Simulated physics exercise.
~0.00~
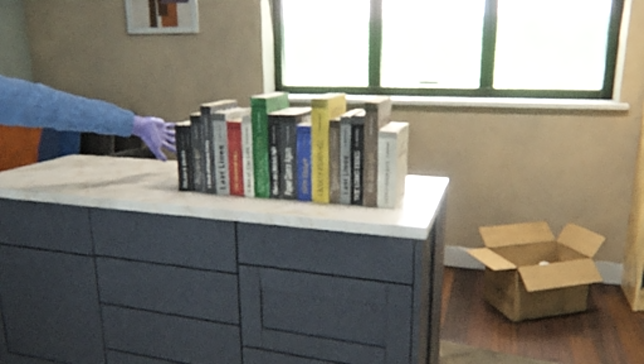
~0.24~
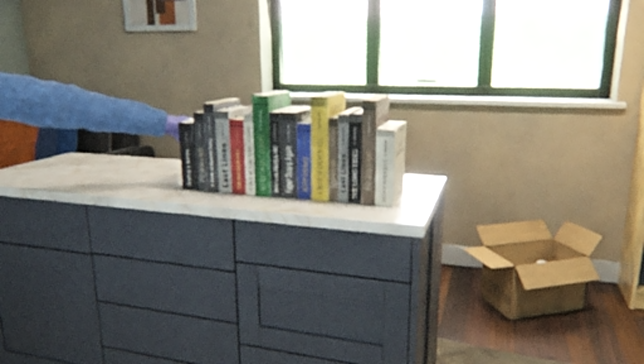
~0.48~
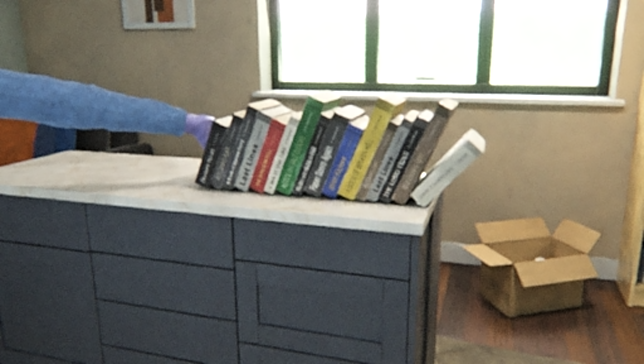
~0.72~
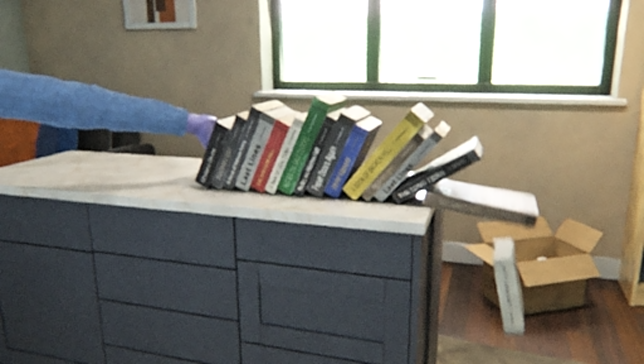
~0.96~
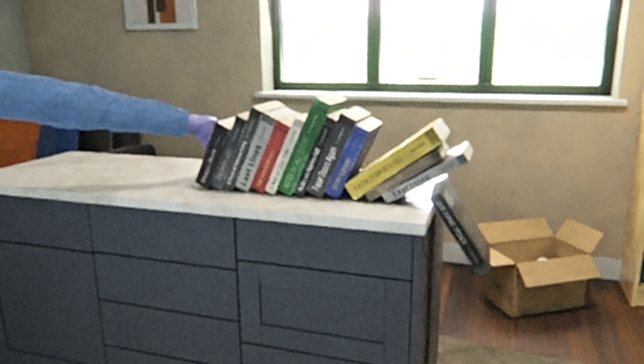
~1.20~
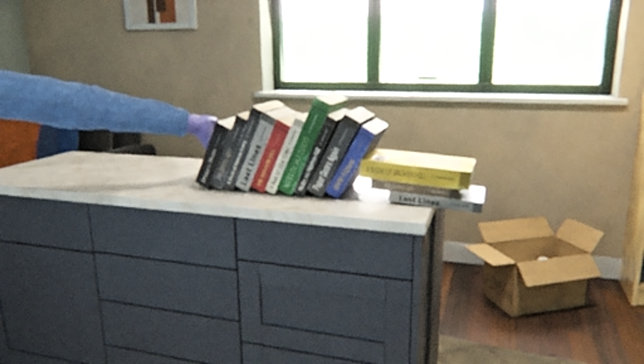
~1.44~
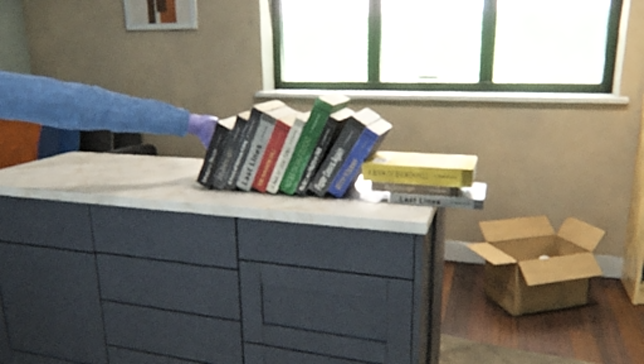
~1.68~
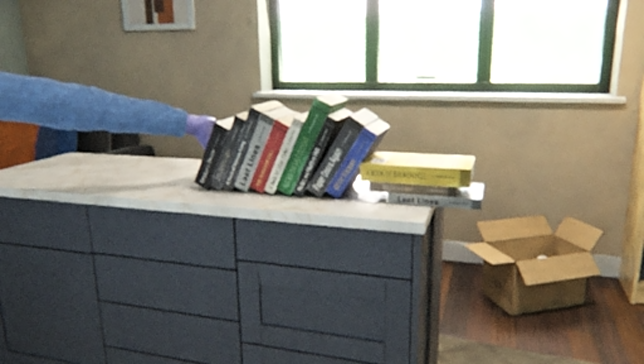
A gloved hand pushes the book row rightward; some fall, and the yellow book stays on top.
